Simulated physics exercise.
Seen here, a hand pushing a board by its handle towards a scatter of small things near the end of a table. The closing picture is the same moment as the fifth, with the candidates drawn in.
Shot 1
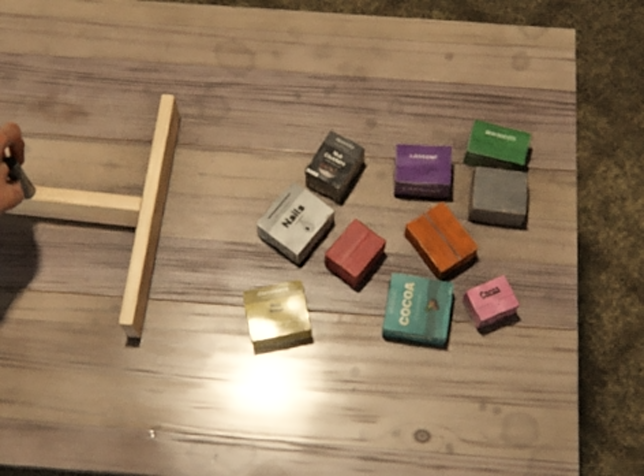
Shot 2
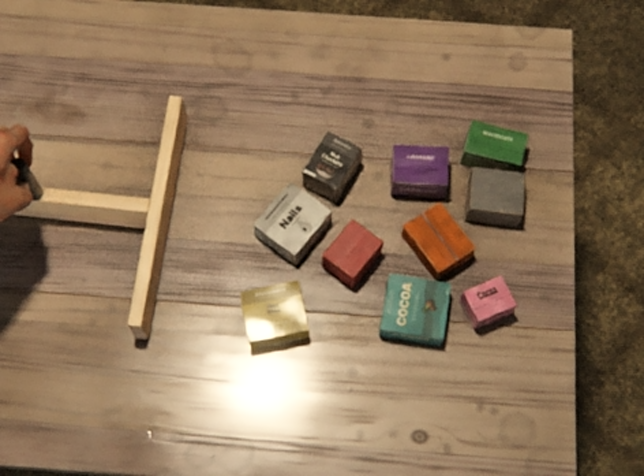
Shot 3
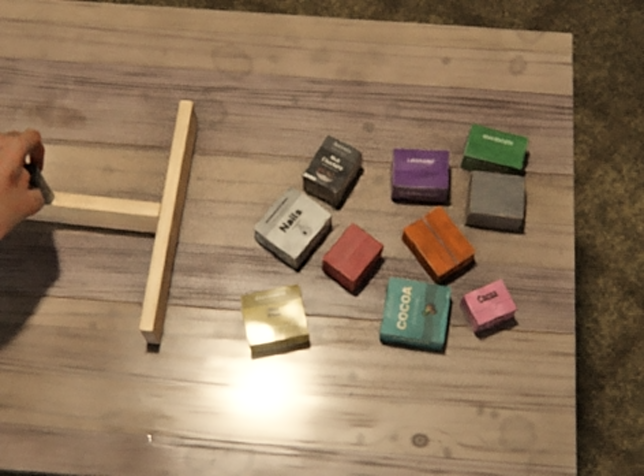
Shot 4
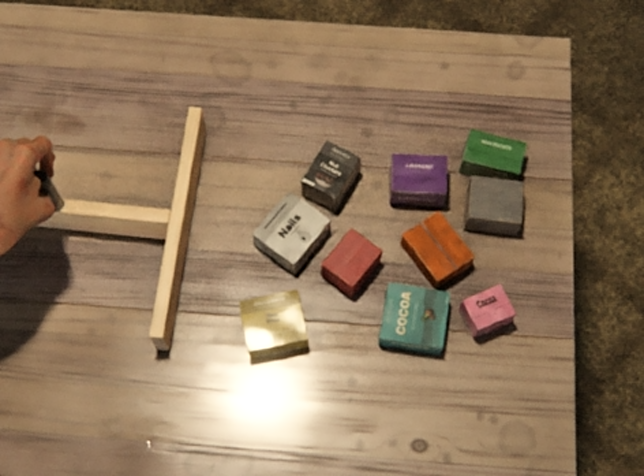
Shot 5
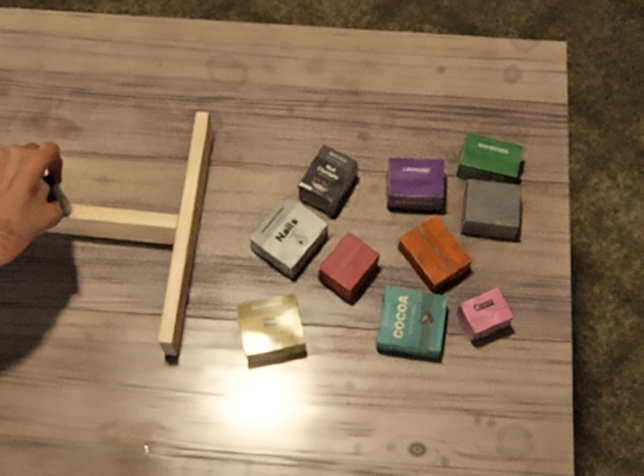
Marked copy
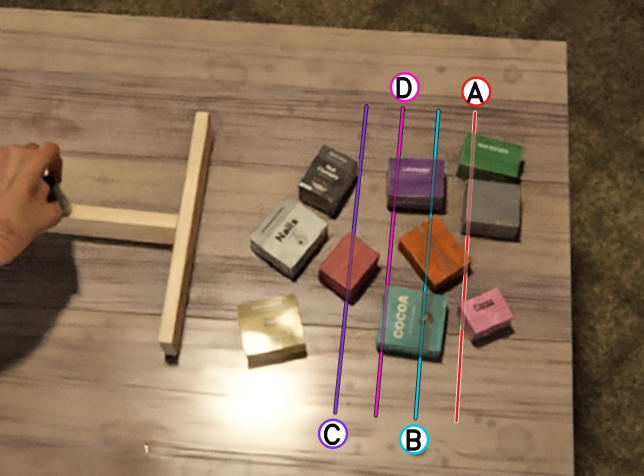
The clip shows a hand on the left steadily pushing a T-shaped wooden board by its handle rightward across a wooden table, closing some of the gap to a scatter of small colourful boxes and blocks, which remain undisturbed.
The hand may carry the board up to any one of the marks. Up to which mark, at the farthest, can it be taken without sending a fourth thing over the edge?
No fourth one falls up to A.
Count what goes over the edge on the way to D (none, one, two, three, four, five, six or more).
In all, none.
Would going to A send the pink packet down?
By then, yes.
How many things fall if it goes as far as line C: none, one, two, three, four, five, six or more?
In all, none.
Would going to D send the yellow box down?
By then, no.
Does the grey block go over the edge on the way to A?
By then, yes.
On the copy, A at (466, 258); B at (428, 256); C at (352, 251); D at (390, 253).
On A. First, board (286, 229); yellow box (313, 335); red block (365, 272).
Then, board (387, 235); pink packet (544, 321); grey block (521, 213).
Finally, board (466, 240); pink packet over the edge; grey block over the edge; two fallen.
By contrast, B is within the limit but short; C is within the limit but short; D is within the limit but short.
